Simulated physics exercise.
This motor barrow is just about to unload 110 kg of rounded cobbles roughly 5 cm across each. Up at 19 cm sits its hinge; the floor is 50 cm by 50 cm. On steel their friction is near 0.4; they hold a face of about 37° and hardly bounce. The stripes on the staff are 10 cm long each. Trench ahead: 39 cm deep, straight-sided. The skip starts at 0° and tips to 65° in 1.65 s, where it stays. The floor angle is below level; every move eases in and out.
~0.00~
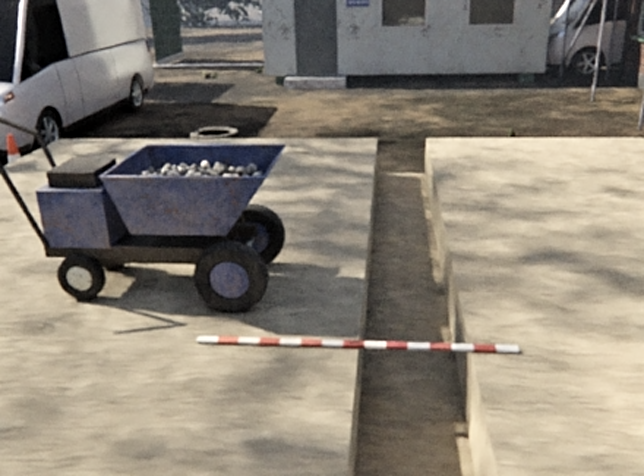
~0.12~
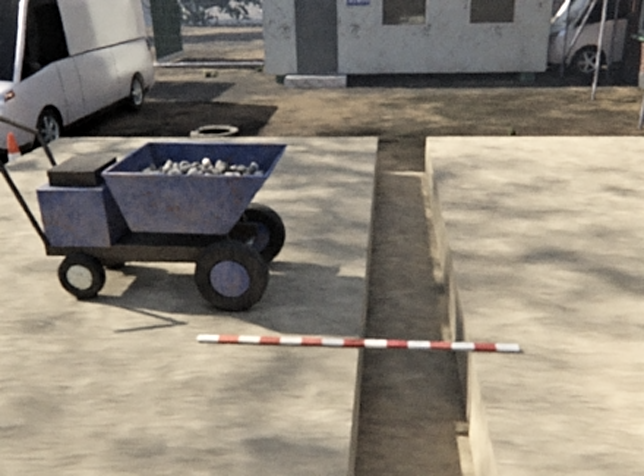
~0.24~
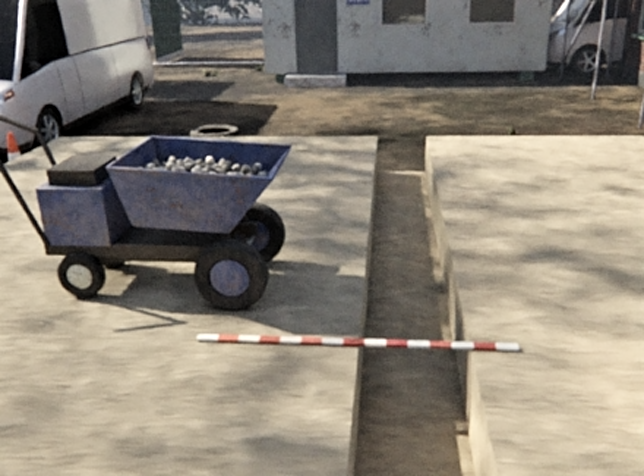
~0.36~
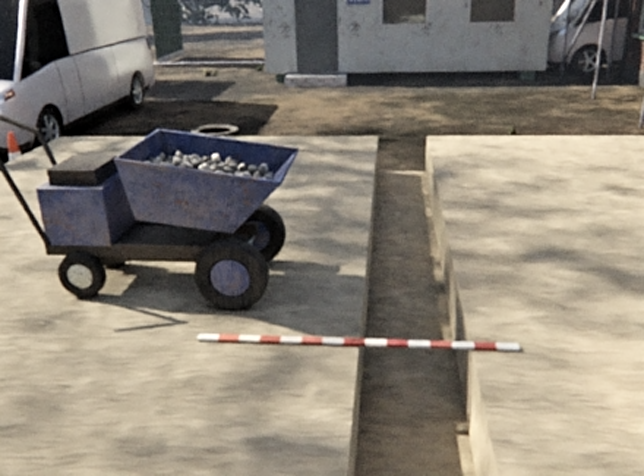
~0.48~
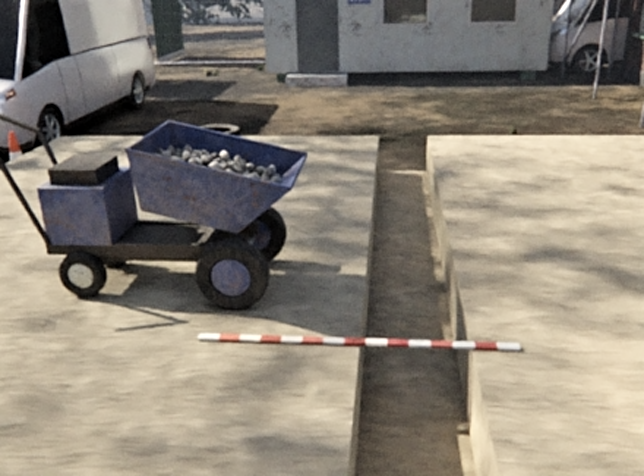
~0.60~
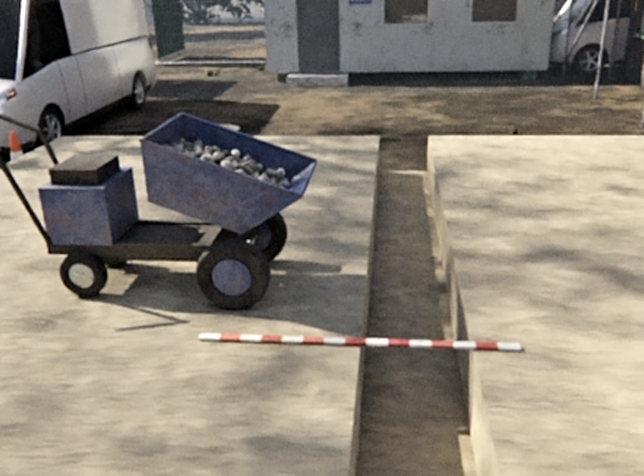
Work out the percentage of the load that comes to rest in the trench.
It works out at about 84 per cent of the load.
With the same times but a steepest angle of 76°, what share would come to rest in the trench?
Then about 100 per cent.
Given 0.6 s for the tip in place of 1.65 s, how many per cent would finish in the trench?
It would come to roughly 85 per cent.
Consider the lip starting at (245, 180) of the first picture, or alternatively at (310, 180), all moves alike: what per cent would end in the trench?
I'd expect some 60 per cent, then some 90.
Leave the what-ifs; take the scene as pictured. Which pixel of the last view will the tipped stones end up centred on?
Their middle ends up near (403, 339).
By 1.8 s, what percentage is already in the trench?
Close to 15 per cent at that time.
After 1.2 s the floor is at 55°; 100 % in the skip; the foremost stones are at (336, 234).
After 1.8 s the floor is at 65°; 79 % in the skip, 3 % short of the trench, 17 % in the trench; the foremost stones are at (420, 331).
After 2.1 s the floor is at 65°; 51 % in the skip, 4 % short of the trench, 45 % in the trench; the foremost stones are at (453, 343).
After 4.1 s the floor is at 65°; 13 % in the skip, 3 % short of the trench, 84 % in the trench; the foremost stones are at (452, 339).
